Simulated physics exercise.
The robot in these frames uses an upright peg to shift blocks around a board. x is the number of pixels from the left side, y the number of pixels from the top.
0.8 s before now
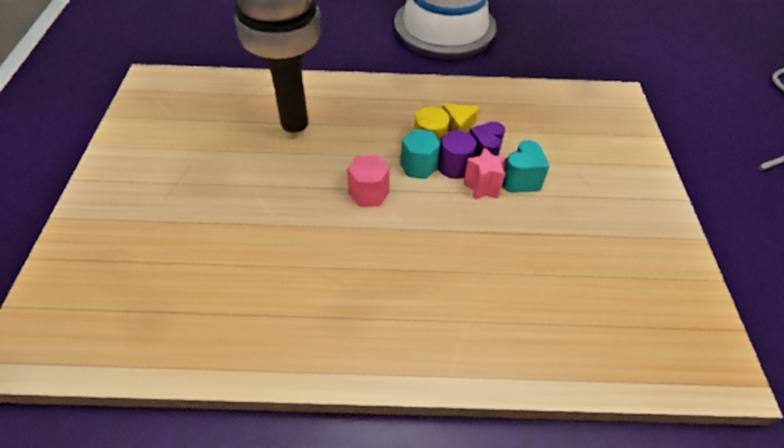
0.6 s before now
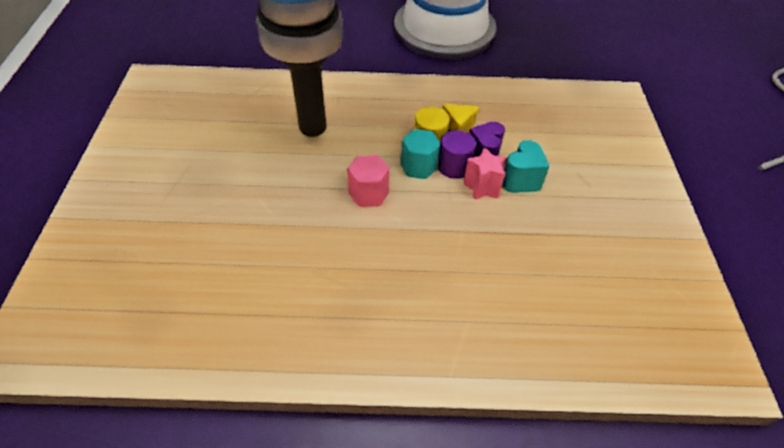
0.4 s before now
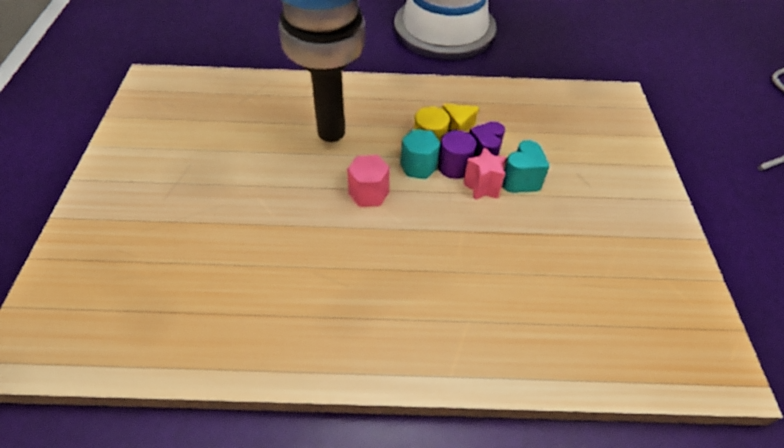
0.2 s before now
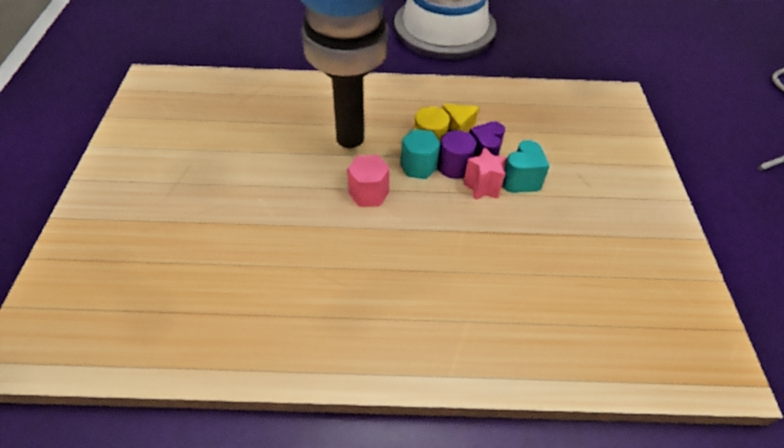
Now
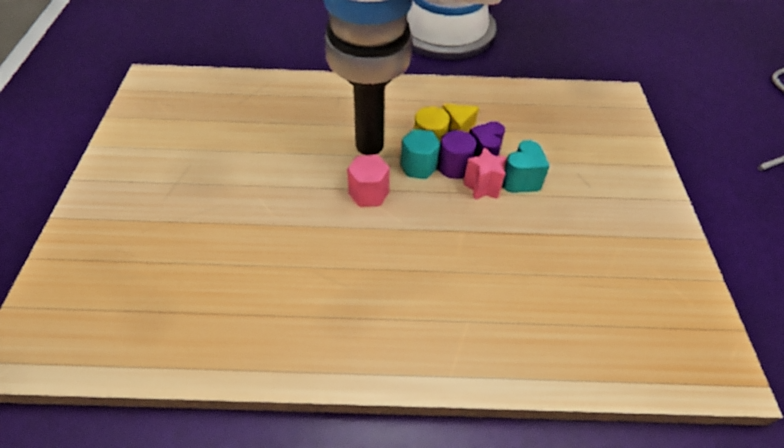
A black upright peg on a robot arm stands over a pale wooden board on a purple surface, seen from above at a fixed angle. A pink hexagonal block sits apart, left of a cluster of yellow, turquoise and purple blocks with a pink star and a turquoise heart. The peg glides steadily rightward and slightly nearer, reaching just behind the pink hexagon, while every block stays still.
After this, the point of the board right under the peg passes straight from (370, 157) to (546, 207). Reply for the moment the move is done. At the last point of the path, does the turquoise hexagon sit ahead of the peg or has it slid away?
The peg should keep driving it forward.
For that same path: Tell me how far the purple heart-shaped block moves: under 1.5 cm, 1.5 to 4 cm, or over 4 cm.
It is going to finish 1.5 to 4 cm from where it is now.
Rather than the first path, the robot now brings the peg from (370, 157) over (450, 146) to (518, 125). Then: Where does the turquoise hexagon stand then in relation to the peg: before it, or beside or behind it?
Fallen away.
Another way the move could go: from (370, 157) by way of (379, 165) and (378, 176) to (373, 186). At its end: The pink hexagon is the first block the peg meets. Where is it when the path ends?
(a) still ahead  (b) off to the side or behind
The correct letter is a.
The first path, step by step. One third of the way, peg at (428, 164); turquoise hexagon at (464, 155); purple cylinder at (496, 146); pink star block at (501, 169), turned 40° clockwise; purple heart-shaped block at (507, 126), turned 35° anticlockwise; turquoise heart-shaped block at (535, 156), turned 20° anticlockwise.
Two thirds of the way, peg at (488, 180); turquoise hexagon at (527, 172); purple cylinder at (536, 147); pink star block at (560, 185), turned 55° clockwise; purple heart-shaped block at (510, 124), turned 50° anticlockwise; turquoise heart-shaped block at (578, 160), turned 60° anticlockwise.
At the end, peg at (549, 198); turquoise hexagon at (593, 191), turned 15° clockwise; purple cylinder at (536, 147); pink star block at (626, 208), turned 65° clockwise; purple heart-shaped block at (510, 124), turned 50° anticlockwise; turquoise heart-shaped block at (584, 160), turned 85° anticlockwise.
